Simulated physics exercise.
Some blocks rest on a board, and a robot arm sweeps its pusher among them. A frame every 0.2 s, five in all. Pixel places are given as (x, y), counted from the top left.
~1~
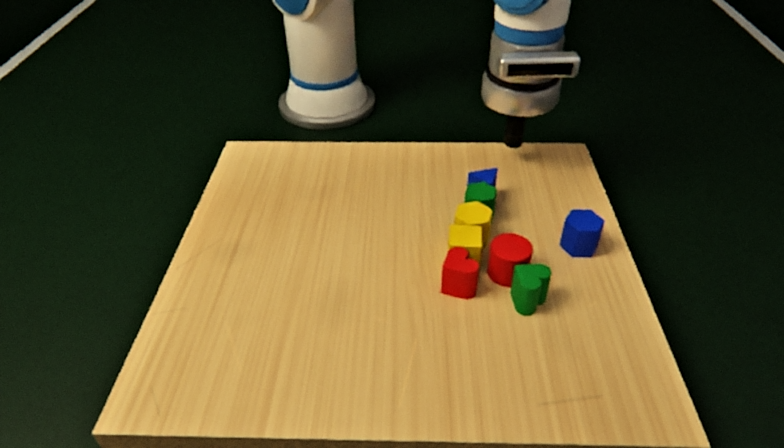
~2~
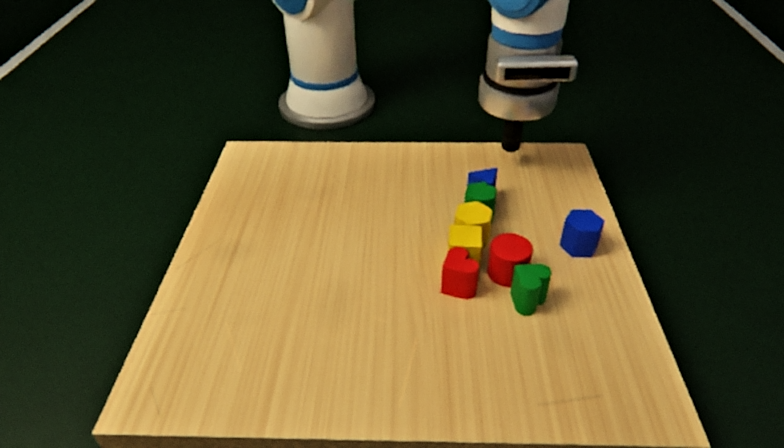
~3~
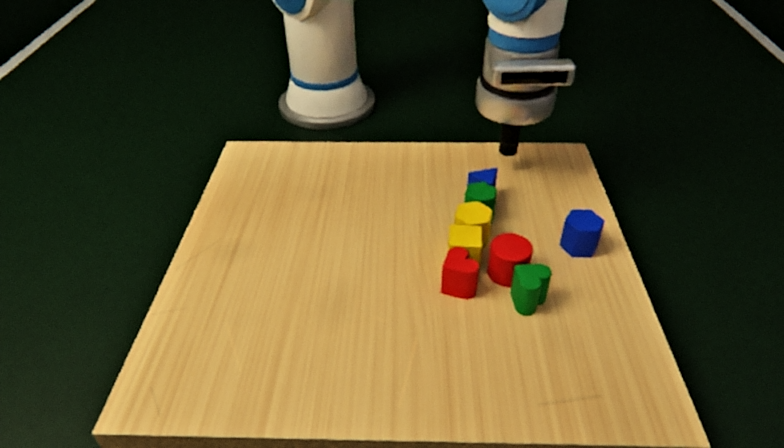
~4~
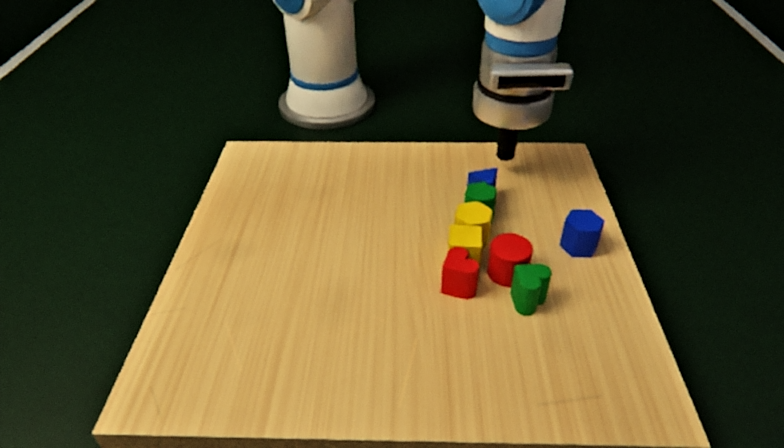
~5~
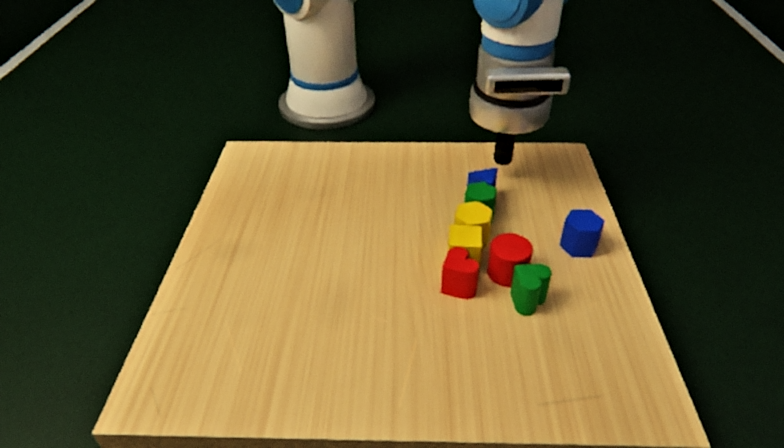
A robot arm with a dark-tipped pusher hangs over the far right edge of a pale wooden board, seen from above the near side against a dark green floor, with a second arm's white base behind. Blue, green, yellow and red blocks form a line right of centre, beside a red cylinder, green heart and blue block. The pusher drifts slightly left and nearer, while the blocks and camera stay still.
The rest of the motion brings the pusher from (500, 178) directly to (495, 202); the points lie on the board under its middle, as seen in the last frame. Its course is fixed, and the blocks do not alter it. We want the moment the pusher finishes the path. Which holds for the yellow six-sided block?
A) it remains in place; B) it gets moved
(B)
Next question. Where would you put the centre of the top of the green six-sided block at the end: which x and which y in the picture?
It should be at about (461, 198).
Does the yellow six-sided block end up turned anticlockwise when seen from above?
Yes, it checks out.
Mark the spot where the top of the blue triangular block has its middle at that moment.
Just about (477, 184).
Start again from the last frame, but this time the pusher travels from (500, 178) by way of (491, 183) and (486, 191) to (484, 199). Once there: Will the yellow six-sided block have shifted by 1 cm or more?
I'd say yes.
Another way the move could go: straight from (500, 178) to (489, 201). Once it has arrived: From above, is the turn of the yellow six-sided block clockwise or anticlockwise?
The twist is anticlockwise.
The first path, step by step. Halfway along, pusher (500, 173); blue triangular block (485, 176).
At the end, pusher (497, 184); yellow square block (464, 241); yellow six-sided block (460, 218), turned 40° anticlockwise; green six-sided block (461, 198), turned 20° clockwise; blue triangular block (477, 184), turned 30° clockwise.
